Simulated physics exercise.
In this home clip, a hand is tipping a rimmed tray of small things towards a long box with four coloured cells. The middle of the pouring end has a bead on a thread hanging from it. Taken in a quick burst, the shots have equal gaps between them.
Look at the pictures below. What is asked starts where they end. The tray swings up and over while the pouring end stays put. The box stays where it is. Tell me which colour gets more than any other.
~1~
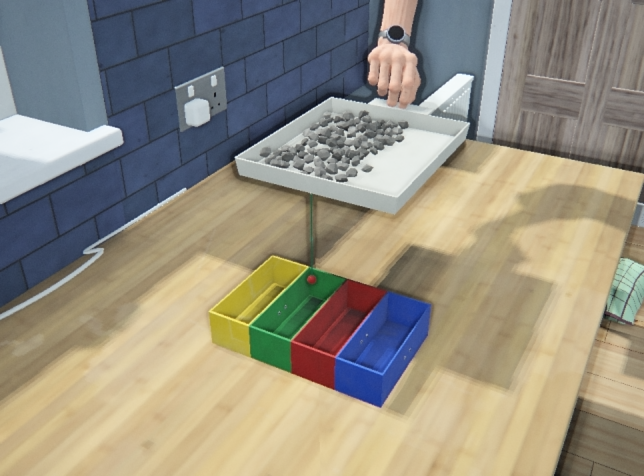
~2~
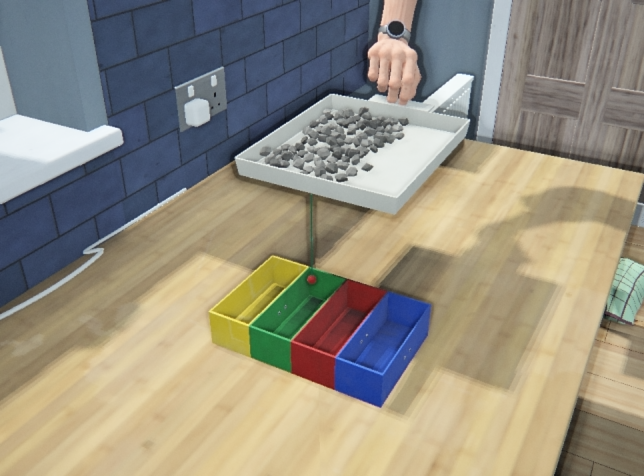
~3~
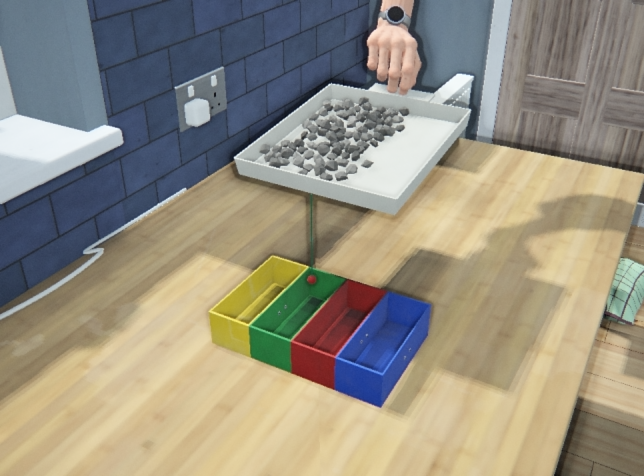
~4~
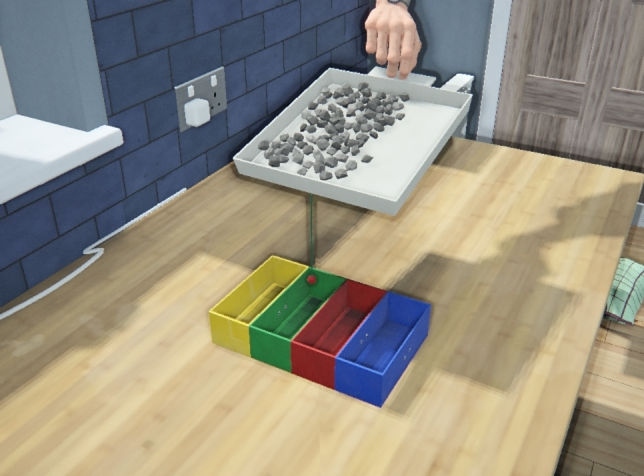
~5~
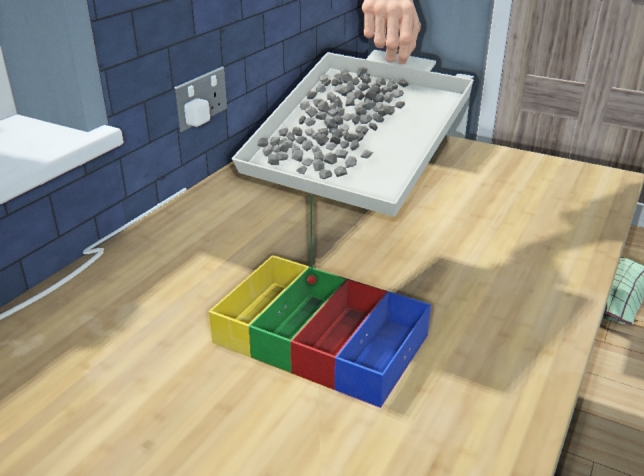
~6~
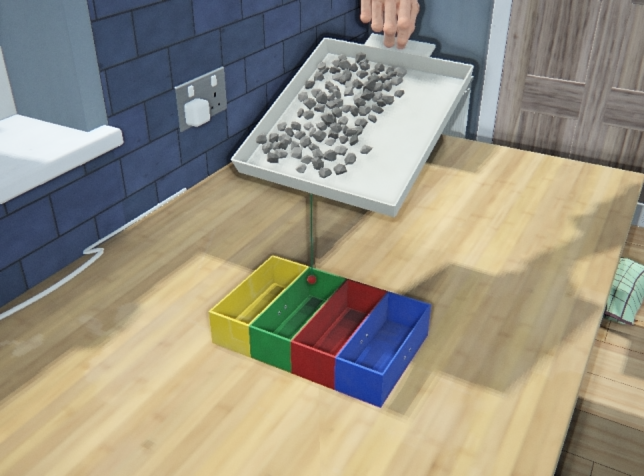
The green one gets the most.
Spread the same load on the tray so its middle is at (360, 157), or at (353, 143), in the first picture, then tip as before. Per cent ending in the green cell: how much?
Around 20 percent the first time, around 20 percent the second.
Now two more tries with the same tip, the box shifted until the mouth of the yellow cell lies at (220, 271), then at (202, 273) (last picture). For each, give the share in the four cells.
Some 60 percent, followed by some 70 percent.
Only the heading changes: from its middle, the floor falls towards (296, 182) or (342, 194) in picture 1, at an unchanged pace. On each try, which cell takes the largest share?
Try 1 - the cell in yellow / try 2 - the red cell.
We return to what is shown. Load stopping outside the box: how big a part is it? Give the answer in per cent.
Roughly 20 in a hundred.
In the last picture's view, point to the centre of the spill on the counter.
Near (256, 424).
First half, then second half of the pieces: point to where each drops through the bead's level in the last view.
The opening part goes through (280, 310); what follows goes through (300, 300).
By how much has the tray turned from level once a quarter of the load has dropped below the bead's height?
About 85 degrees.
Soon after the last picture, tray tipped steeply; most on the tray; about a quarter falling or outside the box.
A little later, tray tipped past a quarter turn; about a third on the tray; about a quarter in the green cell; a small part in the yellow cell; a small part in the red cell; a small part in the blue cell; about a quarter falling or outside the box.
Later still, tray tipped past a quarter turn; about a third in the green cell; about a quarter in the red cell; about a quarter in the yellow cell; a small part in the blue cell; about a quarter falling or outside the box.
At rest, tray tipped past a quarter turn; about a third in the green cell; about a quarter in the red cell; about a quarter in the yellow cell; a small part in the blue cell; about a quarter outside the box.
